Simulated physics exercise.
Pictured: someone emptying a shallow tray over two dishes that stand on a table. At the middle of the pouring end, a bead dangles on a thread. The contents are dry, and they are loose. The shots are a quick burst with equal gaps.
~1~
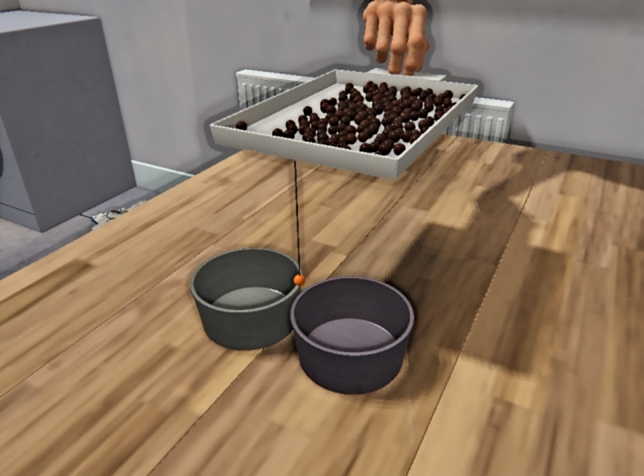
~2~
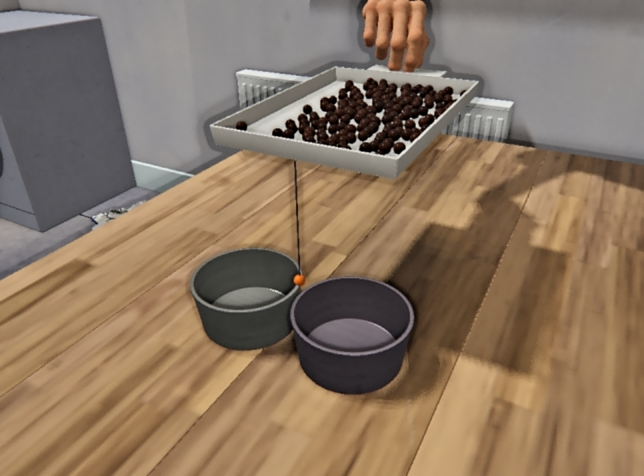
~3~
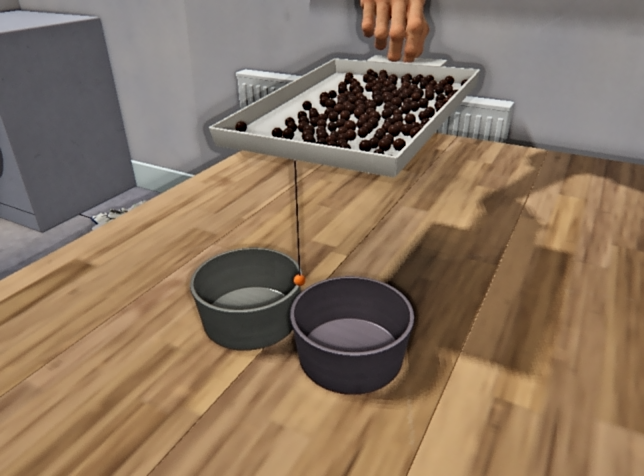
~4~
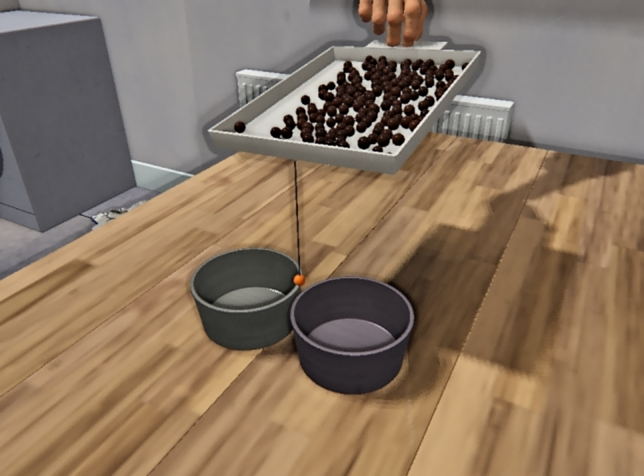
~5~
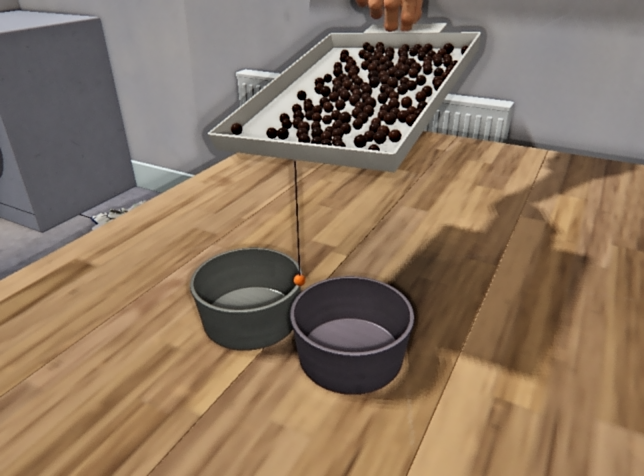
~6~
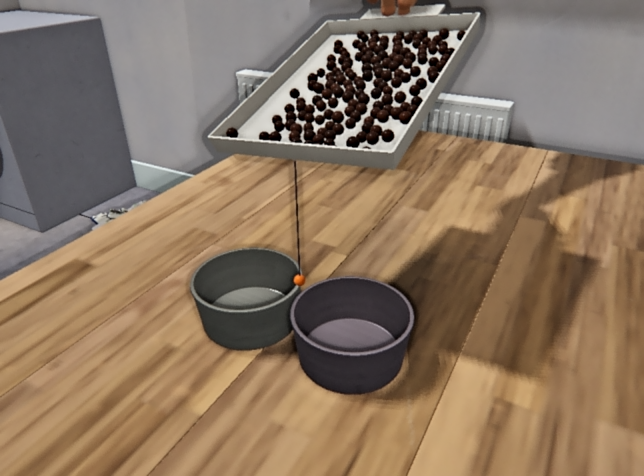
On a wooden table, a hand tilts a tray of dark balls toward its lower left.
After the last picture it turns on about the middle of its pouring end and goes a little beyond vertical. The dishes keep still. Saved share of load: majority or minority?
Majority.
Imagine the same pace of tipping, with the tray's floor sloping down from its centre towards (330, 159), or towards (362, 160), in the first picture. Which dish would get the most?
Place one gives the rightmost dish, place two gives the rightmost dish.
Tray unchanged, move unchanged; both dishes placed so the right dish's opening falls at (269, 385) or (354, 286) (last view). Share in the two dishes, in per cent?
Trial 1 about 10 %, trial 2 about 10 %.
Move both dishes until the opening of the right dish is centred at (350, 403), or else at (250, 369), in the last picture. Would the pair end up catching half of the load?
Try 1: Not up to half; try 2: Not up to half.
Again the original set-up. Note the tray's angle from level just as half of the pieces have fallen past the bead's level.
95 degrees.
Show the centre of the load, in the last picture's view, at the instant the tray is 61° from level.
Near the pixel (267, 124).
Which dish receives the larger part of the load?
I'd say more ends in the left-side one.
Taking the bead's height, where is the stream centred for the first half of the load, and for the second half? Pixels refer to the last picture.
(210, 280), then (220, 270).
Soon, tray tipped steeply; nearly all on the tray; a stray few in the left dish; a stray few outside both; a small part in the air.
A while on, tray tipped right over; about a quarter on the tray; about a third in the left dish; about a quarter outside both; about a quarter in the air.
Towards the end, tray tipped past a quarter turn; about two thirds in the left dish; about a third outside both.
Finally, tray tipped past a quarter turn; none in the right dish; about two thirds in the left dish; about a third outside both.
